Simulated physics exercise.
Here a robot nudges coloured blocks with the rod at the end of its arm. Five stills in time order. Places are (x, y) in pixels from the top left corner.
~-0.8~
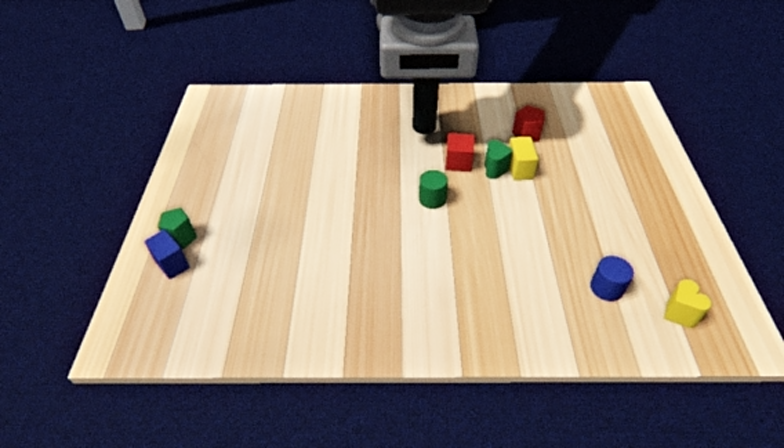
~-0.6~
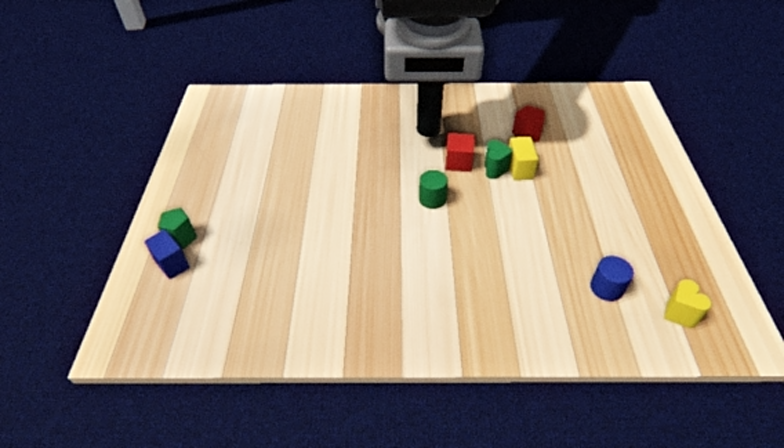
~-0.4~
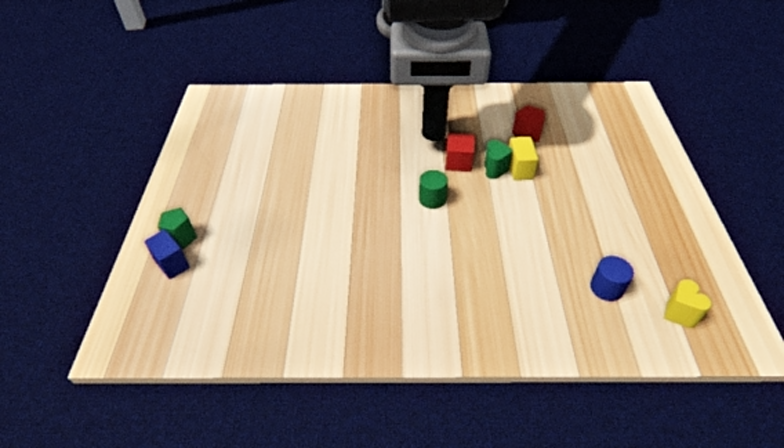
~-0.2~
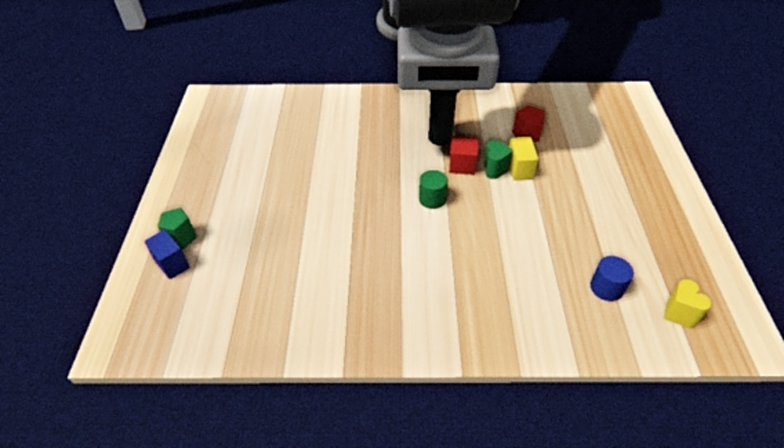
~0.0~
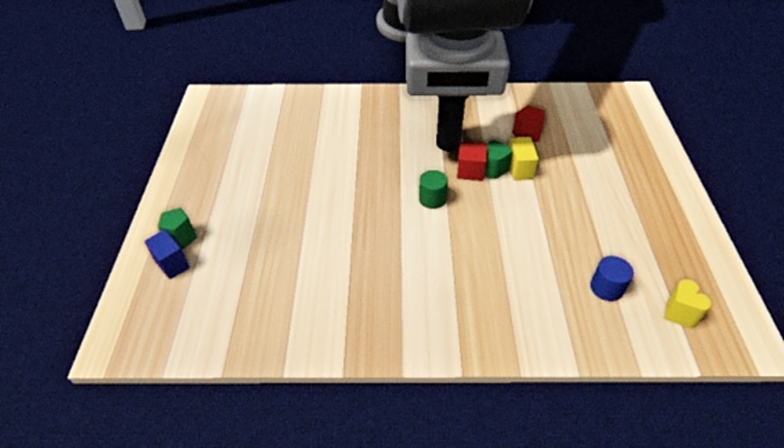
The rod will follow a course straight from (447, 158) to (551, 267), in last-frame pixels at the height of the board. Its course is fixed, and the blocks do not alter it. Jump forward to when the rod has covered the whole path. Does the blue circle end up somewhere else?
Going by the path, no.
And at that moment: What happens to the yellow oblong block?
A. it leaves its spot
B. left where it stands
That would be A.
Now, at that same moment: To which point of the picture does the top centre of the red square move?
It is going to be at (531, 185).
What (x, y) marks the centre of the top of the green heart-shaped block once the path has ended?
Near (529, 162).
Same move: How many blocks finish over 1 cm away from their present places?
Blocks moved: Three or more.
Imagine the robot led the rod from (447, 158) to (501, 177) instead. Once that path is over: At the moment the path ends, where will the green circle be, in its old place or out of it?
Right where it was.
What follows on the original path. One third of the way, rod at (481, 176); red square at (514, 174), turned 50° anticlockwise; green heart-shaped block at (527, 161), turned 40° anticlockwise; yellow oblong block at (539, 147), turned 55° anticlockwise.
Two thirds of the way, rod at (517, 213); red square at (531, 185); green heart-shaped block at (529, 162), turned 50° anticlockwise; yellow oblong block at (539, 147), turned 55° anticlockwise.
At the end, rod at (556, 254); red square at (531, 185), turned 125° anticlockwise; green heart-shaped block at (529, 162), turned 50° anticlockwise; yellow oblong block at (539, 147), turned 55° anticlockwise; blue circle in place.
